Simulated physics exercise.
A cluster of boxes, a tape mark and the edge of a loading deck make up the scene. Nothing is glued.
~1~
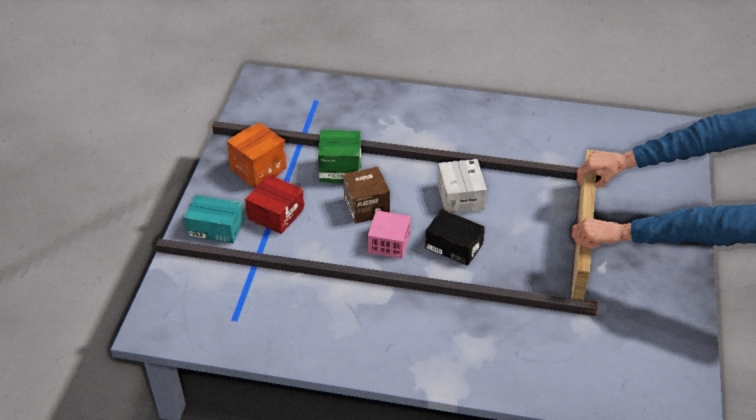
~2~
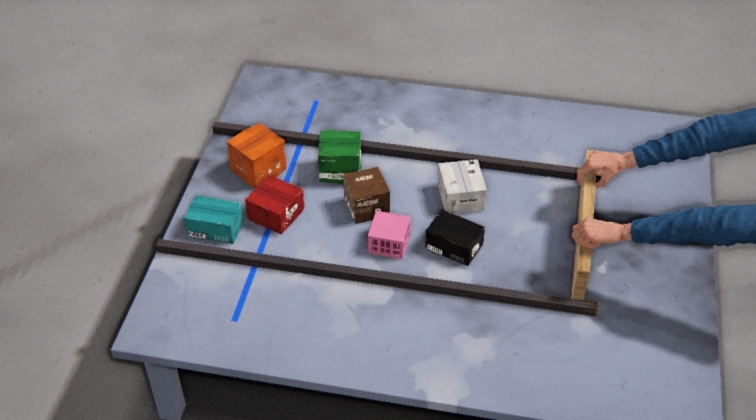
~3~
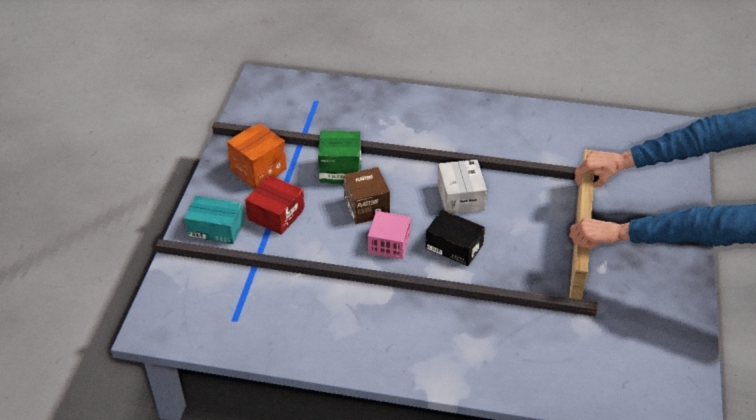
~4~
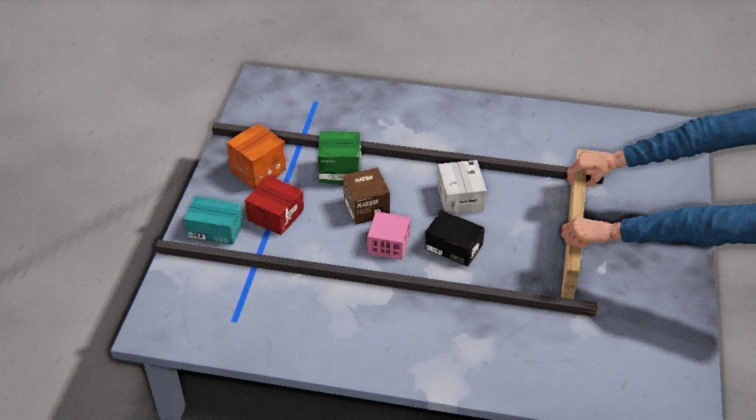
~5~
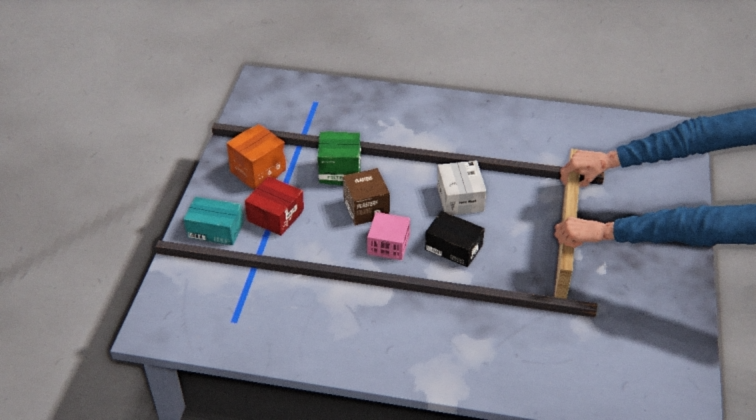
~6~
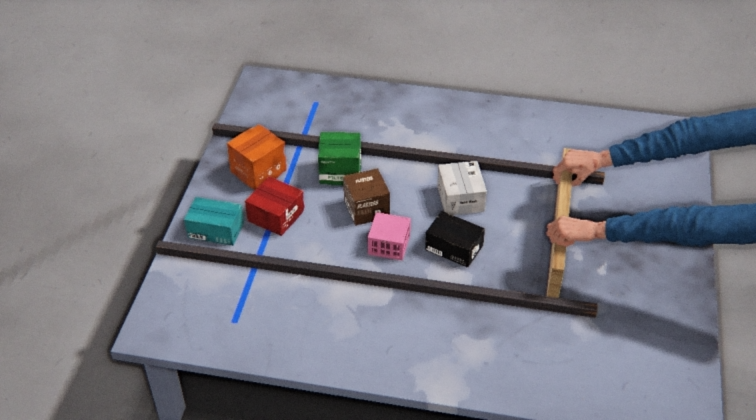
Two hands sliding a wooden plank slightly left between dark rails on a table, the colourful boxes ahead of it staying still.
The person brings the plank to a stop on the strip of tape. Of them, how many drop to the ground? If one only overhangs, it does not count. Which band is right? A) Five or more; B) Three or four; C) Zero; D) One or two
One or two.
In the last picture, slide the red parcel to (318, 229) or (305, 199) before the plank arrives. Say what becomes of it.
First place: It goes off; second place: It stays up.
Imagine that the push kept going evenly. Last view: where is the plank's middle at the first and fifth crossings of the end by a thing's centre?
Pixels in order: Roughly (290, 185), roughly (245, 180).
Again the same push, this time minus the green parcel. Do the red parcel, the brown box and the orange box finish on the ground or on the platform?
Red parcel stays put, brown box stays put, orange box stays put.
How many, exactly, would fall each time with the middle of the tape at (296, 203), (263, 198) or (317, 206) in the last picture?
Down on the ground: 0, 2 and 0.
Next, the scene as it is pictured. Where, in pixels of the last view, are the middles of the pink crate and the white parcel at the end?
Middles: Around (201, 223) and around (272, 157).
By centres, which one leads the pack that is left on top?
That would be the red parcel.
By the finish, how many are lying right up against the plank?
My count gives 3.
A little later, none off yet; turquoise box at rest near (214, 221); orange box at rest near (257, 157); red parcel at rest near (275, 206).
Next, none off yet; turquoise box moving near (210, 223); orange box shifted a little near (234, 154); red parcel shifted about its own width near (242, 194).
When it is over, the number that fall off is one or two; down, orange box and turquoise box.
